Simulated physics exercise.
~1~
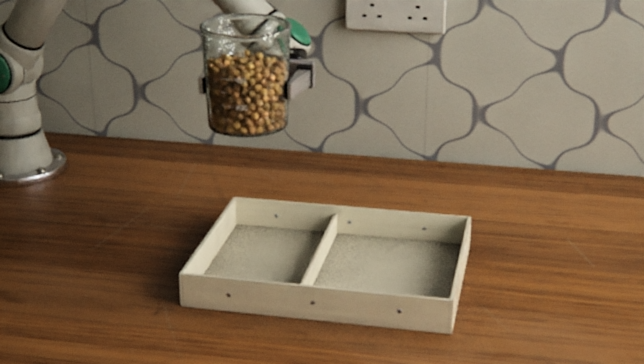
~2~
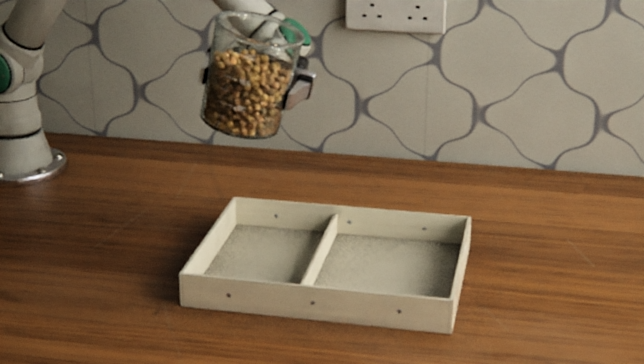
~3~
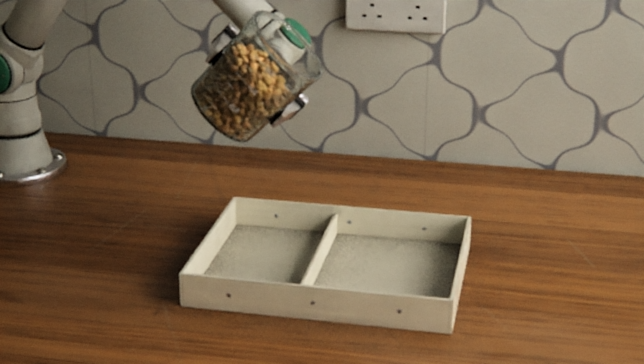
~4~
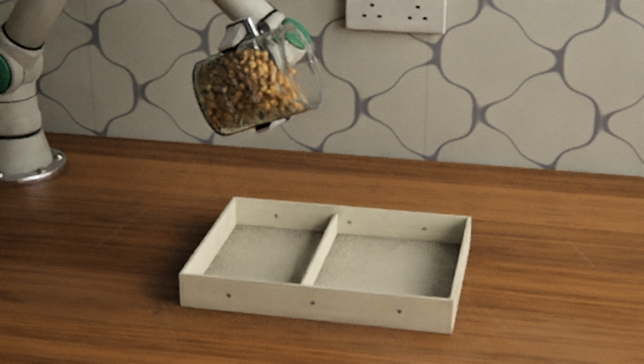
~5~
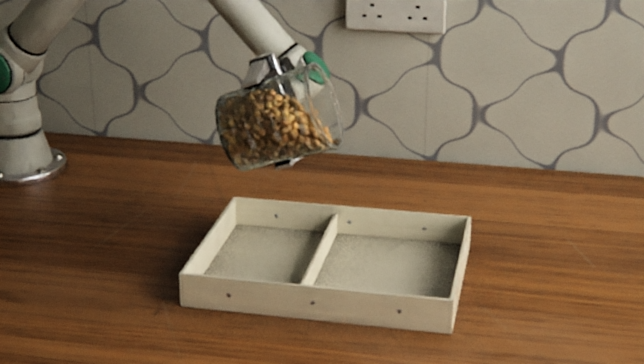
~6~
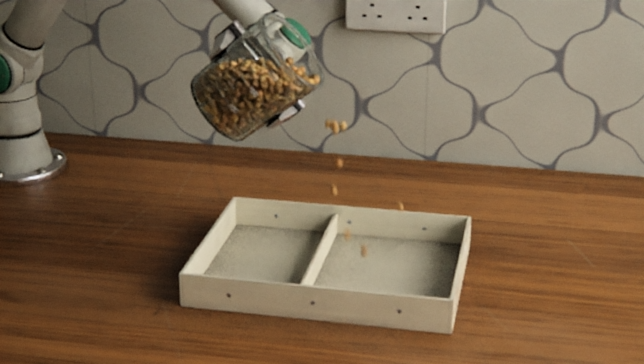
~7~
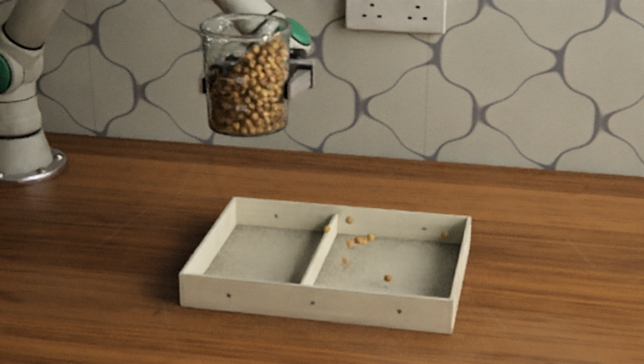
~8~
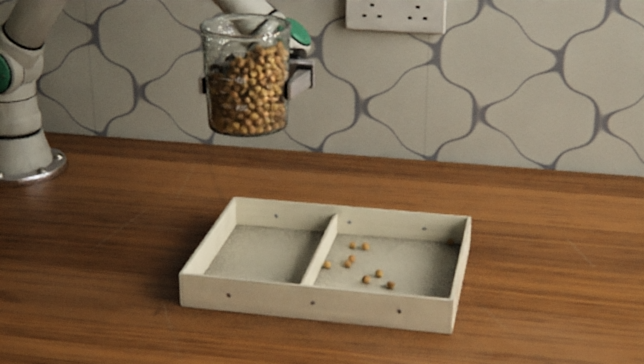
On a brown wooden worktop, seen from the front and slightly above, a pale tray split in two by a cross wall sits before a wall of cream patterned tiles with a white socket. At the upper left, a white and grey robot arm with green caps holds a clear cup mostly full of tan chickpeas. The arm tips the cup further and further to the right until it lies on its side, dipping slightly towards the tray. As the cup swings back, a few chickpeas drop into the right-hand part. The cup ends upright, still well filled, with a small scatter resting in the tray.
